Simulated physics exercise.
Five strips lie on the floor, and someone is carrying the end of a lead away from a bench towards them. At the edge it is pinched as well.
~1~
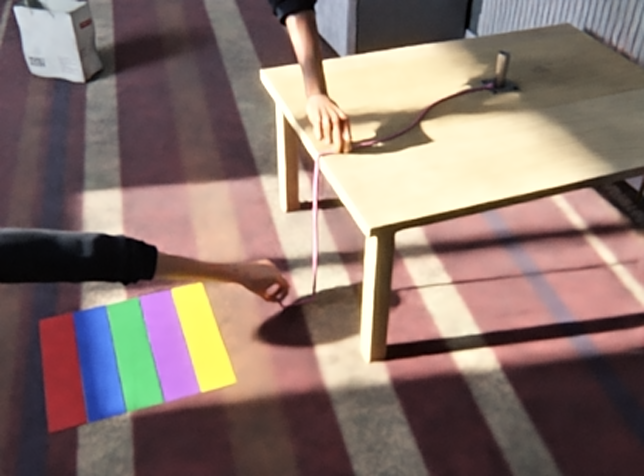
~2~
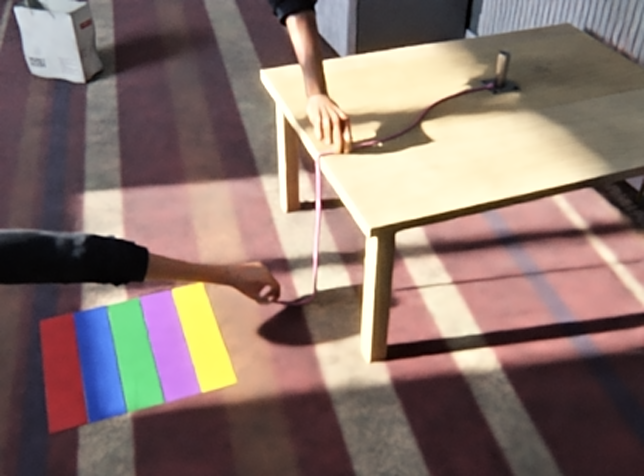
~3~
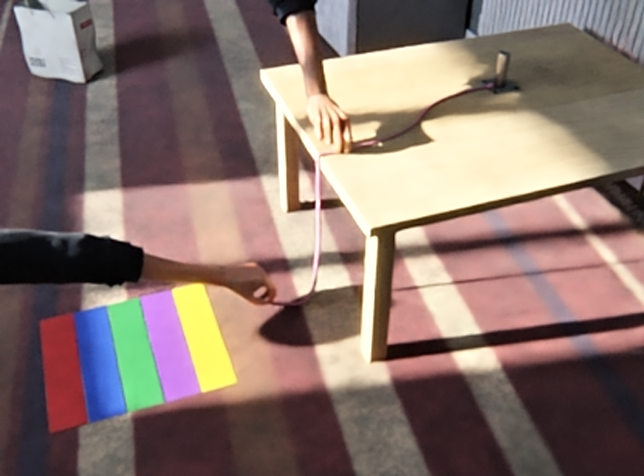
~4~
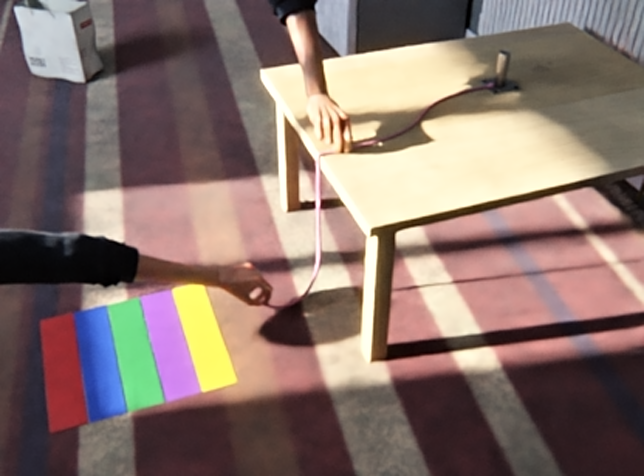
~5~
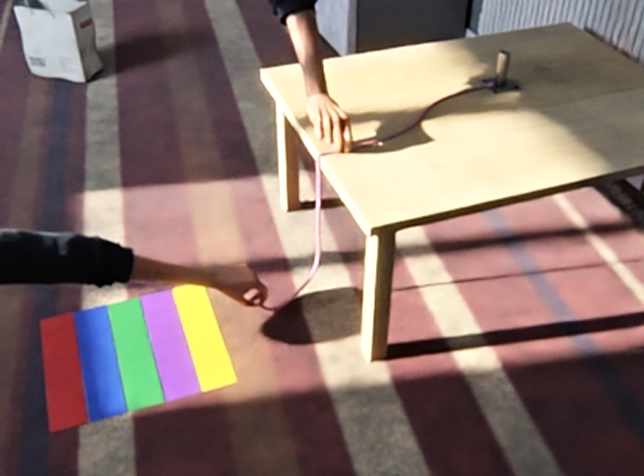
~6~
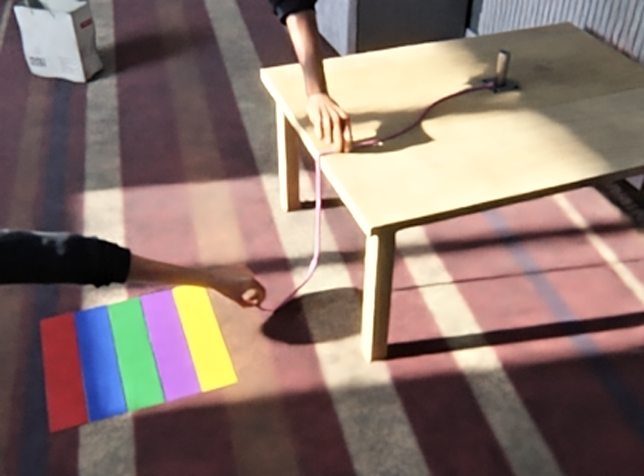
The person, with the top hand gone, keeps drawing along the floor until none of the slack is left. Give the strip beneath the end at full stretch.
Purple strip.
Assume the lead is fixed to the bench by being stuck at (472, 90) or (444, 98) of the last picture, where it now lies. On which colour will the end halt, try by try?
For the first it's purple, and for the second it's purple.
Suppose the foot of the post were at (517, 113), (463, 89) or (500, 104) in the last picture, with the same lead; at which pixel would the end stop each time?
Taking the tries in turn, you get (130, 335), (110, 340) and (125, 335).
Soon after, end near (236, 309); short of the strips.
After that, end near (192, 320); over yellow.
At the stop, end near (166, 326); over purple. Over purple.
